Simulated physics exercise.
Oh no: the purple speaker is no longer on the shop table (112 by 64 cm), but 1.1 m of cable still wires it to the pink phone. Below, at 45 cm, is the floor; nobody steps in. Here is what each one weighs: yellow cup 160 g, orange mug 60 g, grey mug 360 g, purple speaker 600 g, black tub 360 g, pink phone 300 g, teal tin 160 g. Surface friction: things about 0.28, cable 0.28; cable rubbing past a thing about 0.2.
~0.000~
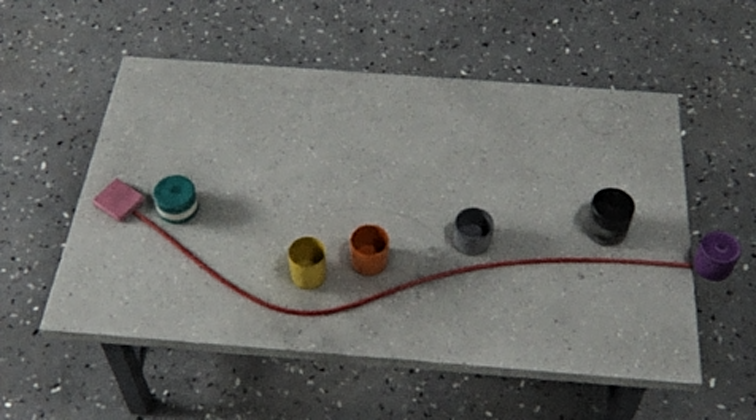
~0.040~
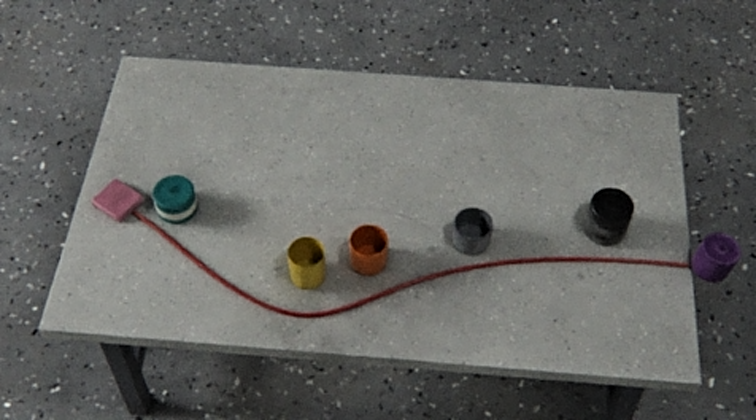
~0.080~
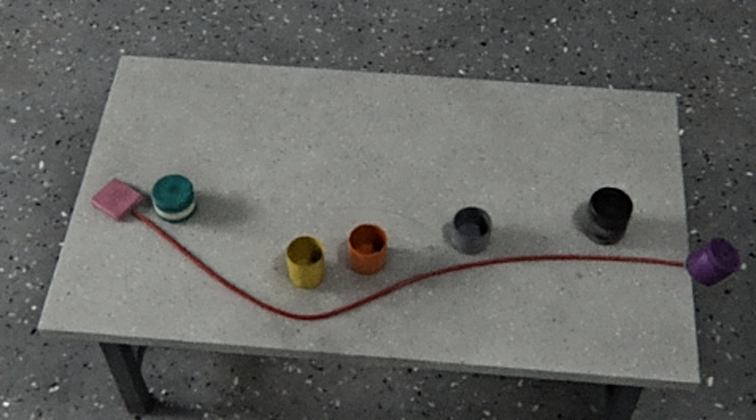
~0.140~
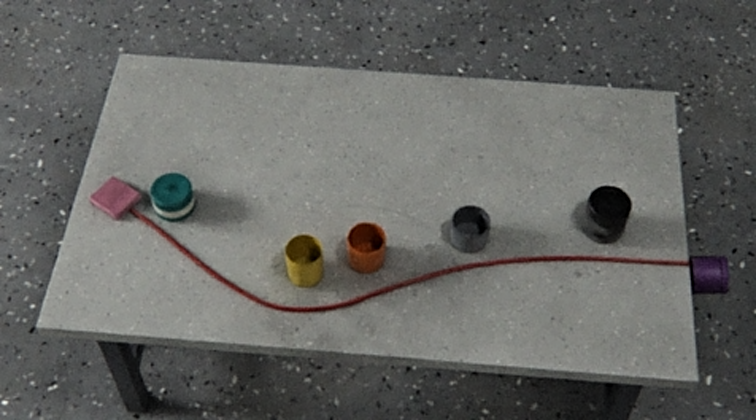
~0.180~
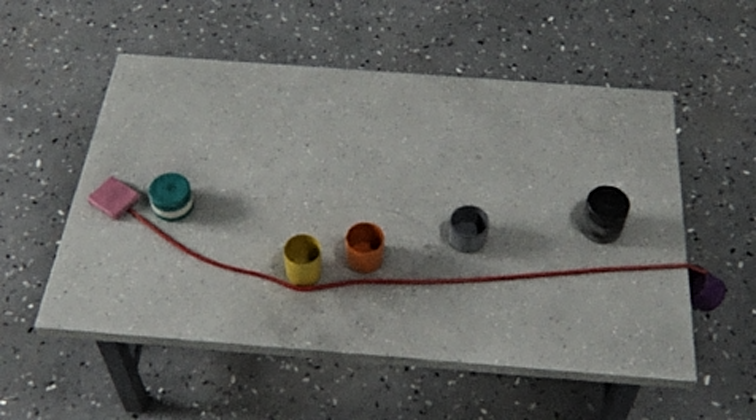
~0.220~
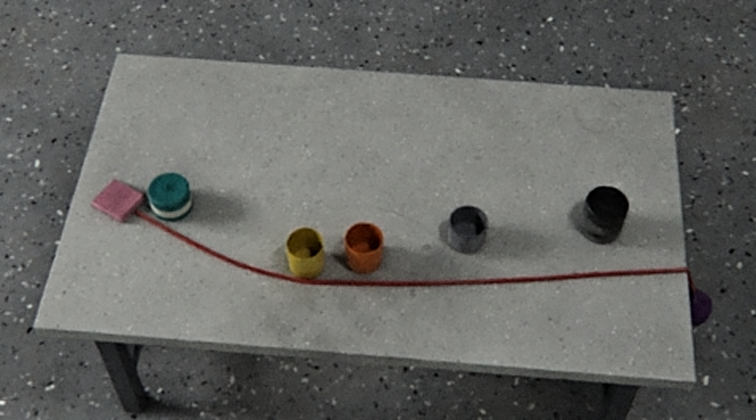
The clip opens on a pale table with cups and containers, a red cord running from a pink object at left to a purple one at the right edge. The purple object tips and drops below the edge, pulling the cord straighter against the yellow cup, which shifts slightly with the pink object.
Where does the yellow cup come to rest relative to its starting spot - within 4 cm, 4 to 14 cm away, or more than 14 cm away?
It comes to rest more than 14 cm away.
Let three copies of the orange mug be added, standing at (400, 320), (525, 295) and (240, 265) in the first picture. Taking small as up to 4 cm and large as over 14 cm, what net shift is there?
In turn, the three show a lot of movement, only a little movement and a lot of movement.
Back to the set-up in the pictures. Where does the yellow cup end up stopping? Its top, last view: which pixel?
The top finishes roughly at pixel (360, 143) of the last view.
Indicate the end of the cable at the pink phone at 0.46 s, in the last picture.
Close to (250, 252) in the last picture.
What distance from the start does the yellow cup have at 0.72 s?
Yellow cup: Roughly 25 cm.
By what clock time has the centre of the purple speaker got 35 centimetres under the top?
Around 0.46 seconds on the clock.
At 0.5 s, the cable's tail end at (250, 252); yellow cup 21 cm off its start, pink phone 25 cm off its start, orange mug 12 cm off its start.
At 0.7 s, the cable's tail end at (395, 313); yellow cup 25 cm off its start, pink phone 54 cm off its start, orange mug 15 cm off its start.
At 1.0 s, the cable's tail end at (447, 332); yellow cup 25 cm off its start at (360, 143), pink phone 64 cm off its start at (443, 309), orange mug 15 cm off its start at (387, 170).
At 1.2 s, the cable's tail end at (448, 332); yellow cup 25 cm off its start, pink phone 65 cm off its start, orange mug 15 cm off its start.
At 2.4 s, the cable's tail end at (448, 332); yellow cup 25 cm off its start at (360, 143), pink phone 65 cm off its start at (444, 309), orange mug 15 cm off its start at (387, 170), teal tin 12 cm off its start at (236, 188).
